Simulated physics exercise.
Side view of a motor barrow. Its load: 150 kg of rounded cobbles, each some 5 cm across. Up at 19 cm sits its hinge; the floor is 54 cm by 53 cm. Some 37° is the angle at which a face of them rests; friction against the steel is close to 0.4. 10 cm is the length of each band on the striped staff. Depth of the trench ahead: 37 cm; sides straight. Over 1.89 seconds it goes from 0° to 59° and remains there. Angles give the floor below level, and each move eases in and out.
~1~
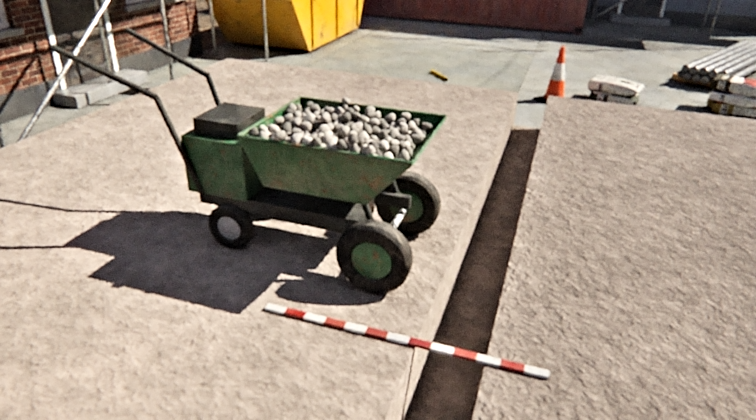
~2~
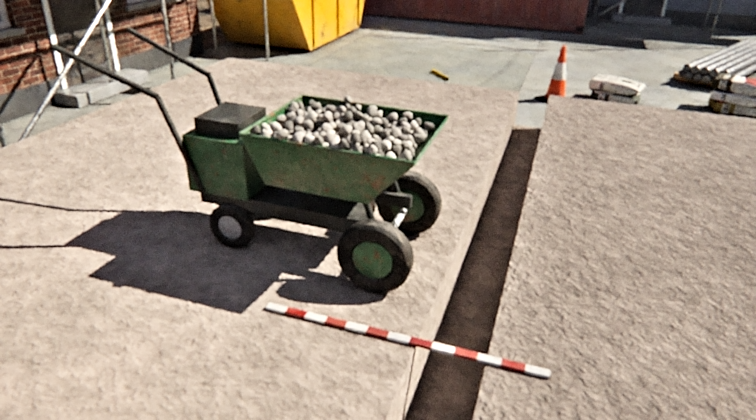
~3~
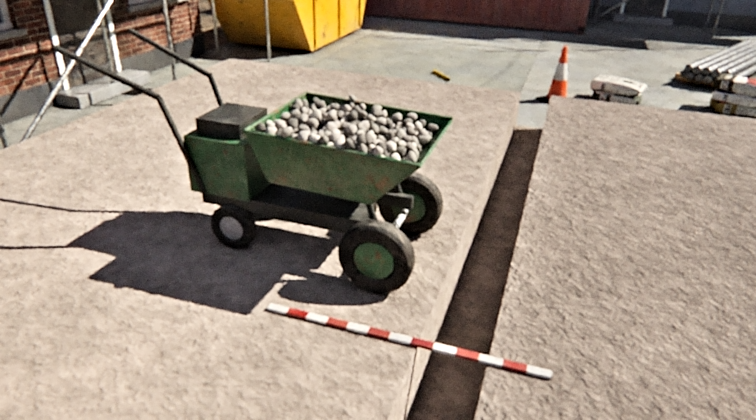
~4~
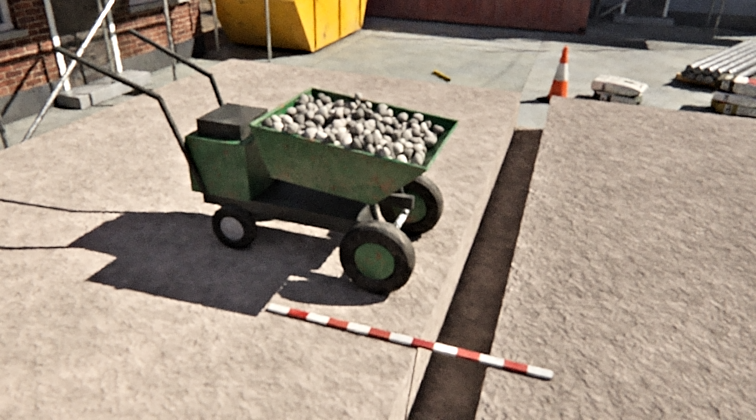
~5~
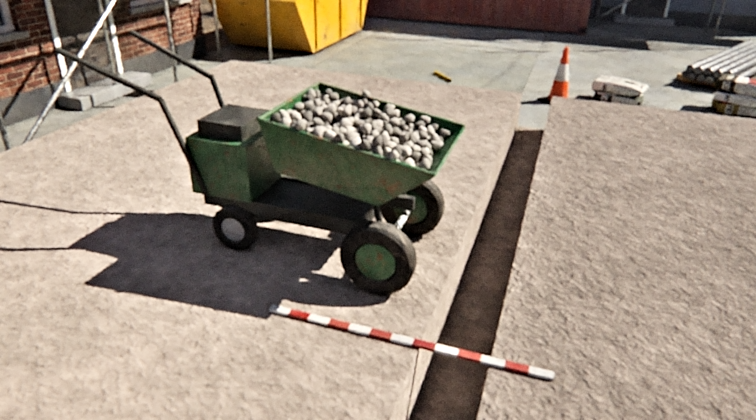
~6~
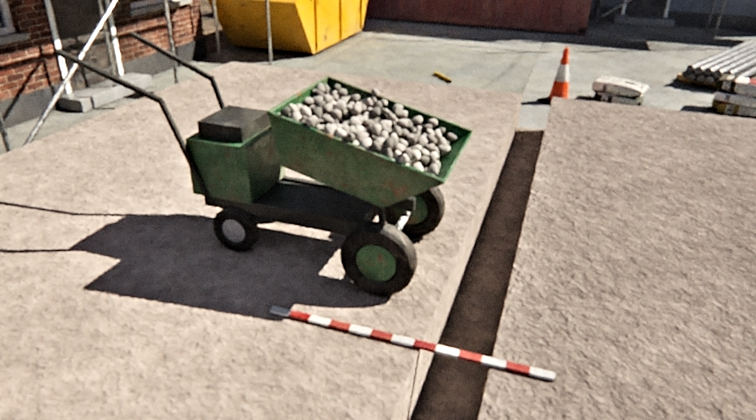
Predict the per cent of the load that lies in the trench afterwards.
32 per cent.
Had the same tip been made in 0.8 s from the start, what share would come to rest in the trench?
Close to 25 per cent then.
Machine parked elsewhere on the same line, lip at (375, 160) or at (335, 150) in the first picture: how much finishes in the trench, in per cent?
It comes to about 70 and 80 in a hundred.
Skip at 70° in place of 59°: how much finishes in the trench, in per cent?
In that case near 30 per cent.
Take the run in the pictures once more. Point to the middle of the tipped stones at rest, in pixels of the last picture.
Roughly (533, 285), I'd say.
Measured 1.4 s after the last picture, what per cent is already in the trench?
Something like 5 in a hundred.
Then, 0.8 s after the last picture the floor is at 50°, 100 % in the skip; the foremost stones are at (497, 227).
Then, 1.4 s after the last picture the floor is at 59°, 67 % in the skip, 3 % in the trench, 30 % past the trench; the foremost stones are at (605, 308).
Then, 1.7 s after the last picture the floor is at 59°, 43 % in the skip, 6 % in the trench, 51 % past the trench; the foremost stones are at (689, 320).
Then, 3.7 s after the last picture the floor is at 59°, 13 % in the skip, 32 % in the trench, 55 % past the trench; the foremost stones are at (749, 329).
